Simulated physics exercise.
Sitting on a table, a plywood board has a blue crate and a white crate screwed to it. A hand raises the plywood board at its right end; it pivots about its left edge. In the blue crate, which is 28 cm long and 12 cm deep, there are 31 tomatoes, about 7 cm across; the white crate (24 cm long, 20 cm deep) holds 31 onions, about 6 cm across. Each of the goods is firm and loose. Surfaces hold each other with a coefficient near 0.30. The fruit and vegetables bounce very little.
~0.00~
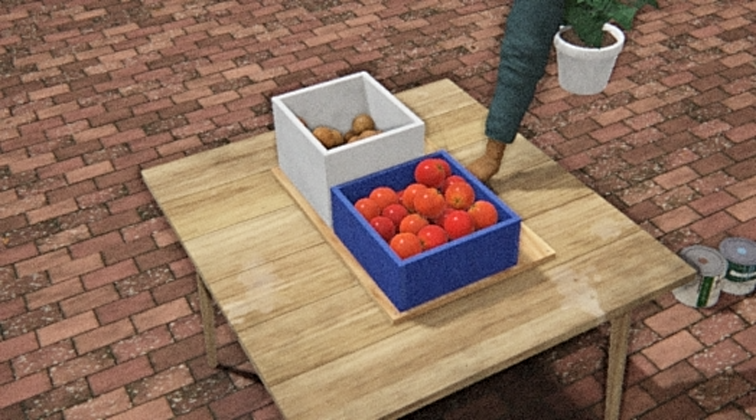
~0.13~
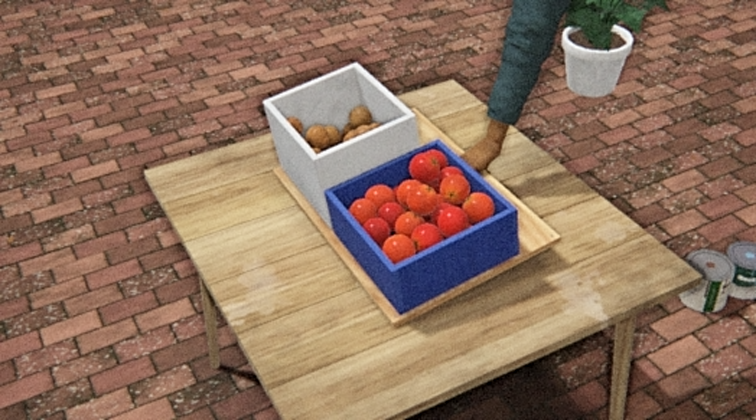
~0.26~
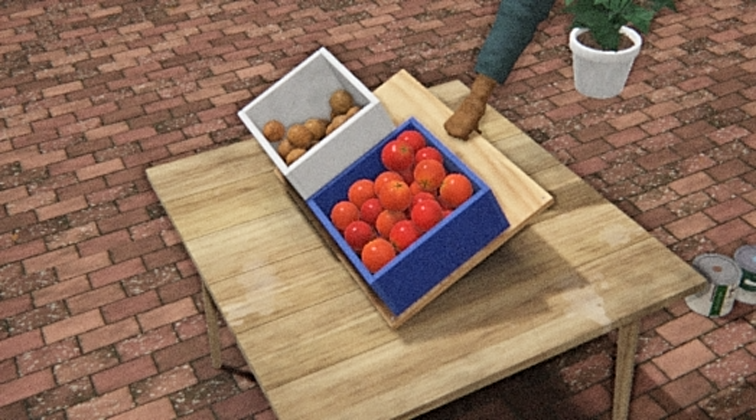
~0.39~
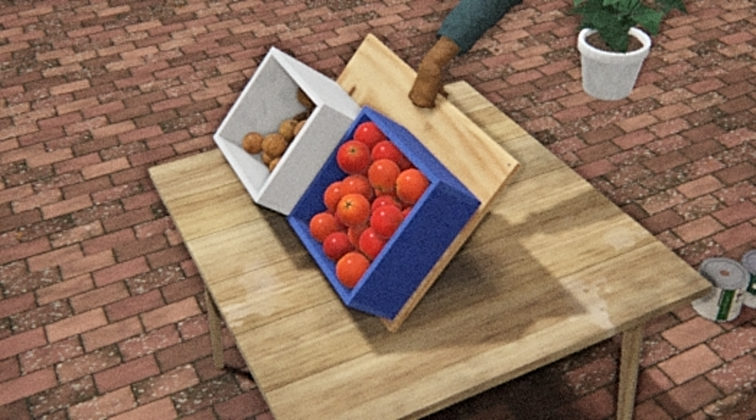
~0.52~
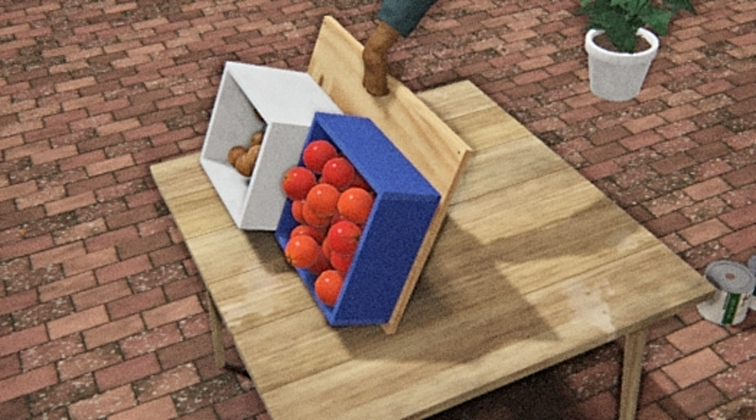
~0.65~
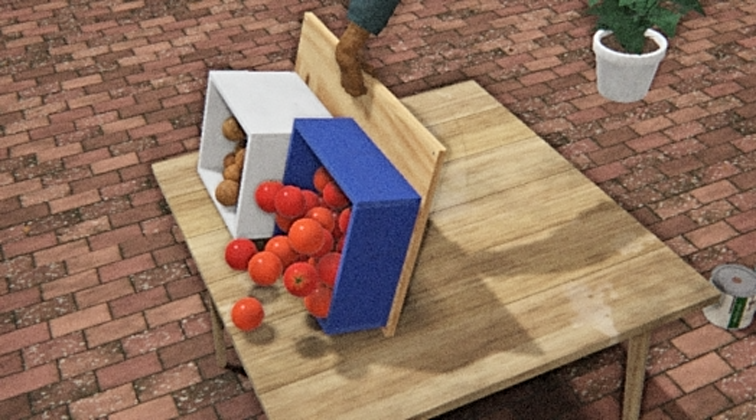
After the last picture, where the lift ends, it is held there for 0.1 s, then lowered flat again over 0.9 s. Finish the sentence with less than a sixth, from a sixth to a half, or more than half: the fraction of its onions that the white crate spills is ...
The fraction it spills is less than a sixth.
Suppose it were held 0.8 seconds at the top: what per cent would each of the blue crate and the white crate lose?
Blue crate: 40%, white crate: 10%.
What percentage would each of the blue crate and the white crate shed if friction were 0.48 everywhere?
Then the blue crate sheds 40 per cent, while the white crate sheds 10 per cent.
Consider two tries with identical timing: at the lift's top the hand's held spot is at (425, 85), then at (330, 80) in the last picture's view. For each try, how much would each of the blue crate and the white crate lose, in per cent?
First try, then second: The blue crate sheds 20 then 60 per cent, and the white crate sheds 0 then 30 per cent.
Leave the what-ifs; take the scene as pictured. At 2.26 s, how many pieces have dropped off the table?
That count sits near 8.
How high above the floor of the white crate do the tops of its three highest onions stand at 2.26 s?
14 centimetres high, more or less.
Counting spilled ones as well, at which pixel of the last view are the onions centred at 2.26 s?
In the last picture they centre on about (351, 174).
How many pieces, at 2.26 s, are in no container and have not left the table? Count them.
About 2 of them.
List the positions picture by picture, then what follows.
In the first picture (each is followed by its nearest rim corner in this view; the camera moves round a little), white crate, (329, 152); blue crate, (404, 262); 0° from level; none out.
In the second picture, white crate, (318, 156); blue crate, (396, 267); 8° from level.
In the third picture, white crate, (289, 170); blue crate, (374, 278); 26° from level.
In the fourth picture, white crate, (258, 196); blue crate, (349, 298); 49° from level.
In the fifth picture, white crate, (240, 222); blue crate, (332, 318); 67° from level; 3 out, the lowest tomato at (302, 252).
In the sixth picture, white crate, (235, 233); blue crate, (326, 328); 75° from level; 8 out, the lowest tomato at (248, 314).
After 0.91 s, tilt 69°; blue crate 22 in, 9 out and white crate 31 in, 0 out.
After 1.23 s, tilt 34°; blue crate 22 in, 9 out and white crate 30 in, 1 out.
After 1.68 s, tilt 0°; blue crate 21 in, 10 out and white crate 30 in, 1 out.
When it is over (at 2.26 s), blue crate 21 in, 10 out and white crate 30 in, 1 out. Asked share, 1 of 31, 3 per cent.
